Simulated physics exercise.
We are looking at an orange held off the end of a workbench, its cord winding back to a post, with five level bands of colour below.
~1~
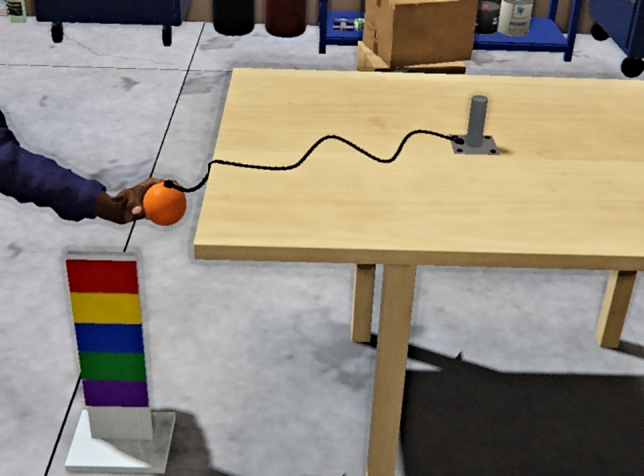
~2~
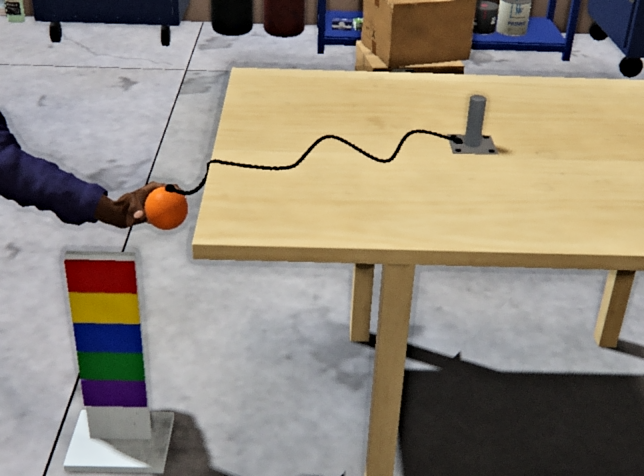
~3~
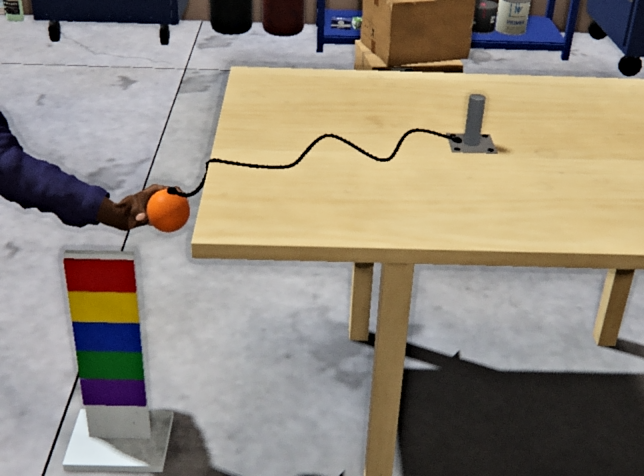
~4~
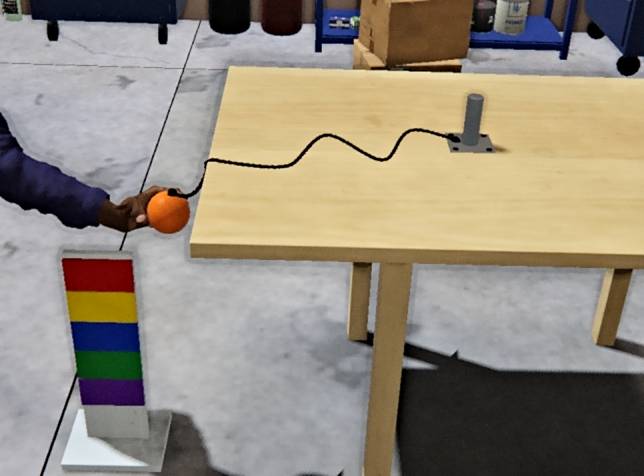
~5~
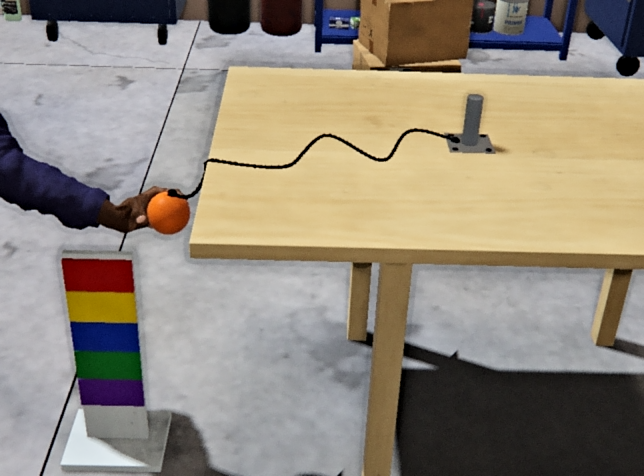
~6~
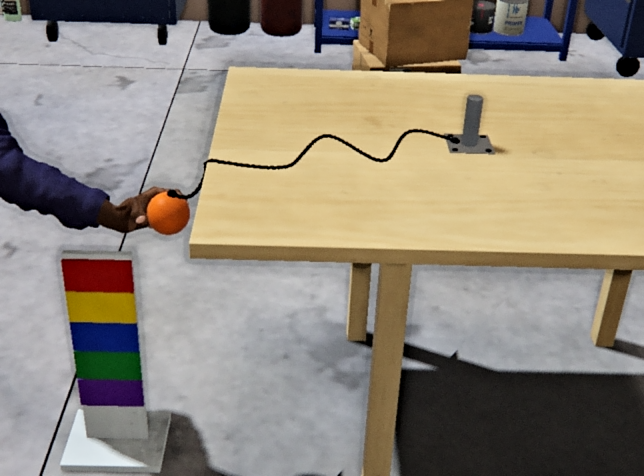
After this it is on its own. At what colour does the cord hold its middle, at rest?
Its centre hangs level with the blue band.
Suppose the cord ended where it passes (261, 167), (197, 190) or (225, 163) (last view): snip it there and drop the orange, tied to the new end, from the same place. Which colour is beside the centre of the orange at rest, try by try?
Try by try: Higher than all five; yellow; red.
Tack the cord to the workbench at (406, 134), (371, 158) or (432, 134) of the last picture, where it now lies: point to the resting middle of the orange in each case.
Near (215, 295), (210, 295) and (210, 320).
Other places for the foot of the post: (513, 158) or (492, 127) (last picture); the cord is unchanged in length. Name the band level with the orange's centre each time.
Try by try: Yellow; yellow.
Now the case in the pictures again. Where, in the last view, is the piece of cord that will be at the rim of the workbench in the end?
That spot is around (308, 147).
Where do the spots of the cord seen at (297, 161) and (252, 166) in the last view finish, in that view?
About (210, 178), and the other about (211, 222).
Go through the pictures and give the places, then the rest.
Orange (166, 204); red (102, 278); yellow (106, 309); blue (109, 339); green (112, 367); purple (115, 394), in the first frame.
Orange (167, 209); cord through (424, 132) (394, 157) (343, 141) (302, 159) (229, 164), in the second frame.
Orange (169, 211), in the third frame.
Orange (169, 213); cord through (421, 130) (392, 155) (341, 139) (300, 157) (226, 162), in the fourth frame.
Orange (169, 213), in the fifth frame.
Orange (169, 213); cord through (421, 131) (391, 156) (340, 140) (299, 158) (226, 163), in the sixth frame.
A little later, orange near (177, 323); level with yellow.
Next, orange near (242, 317); level with blue.
Later still, orange near (202, 322); level with blue.
When it is over, orange near (214, 325); level with blue. Its middle rests at the blue band.
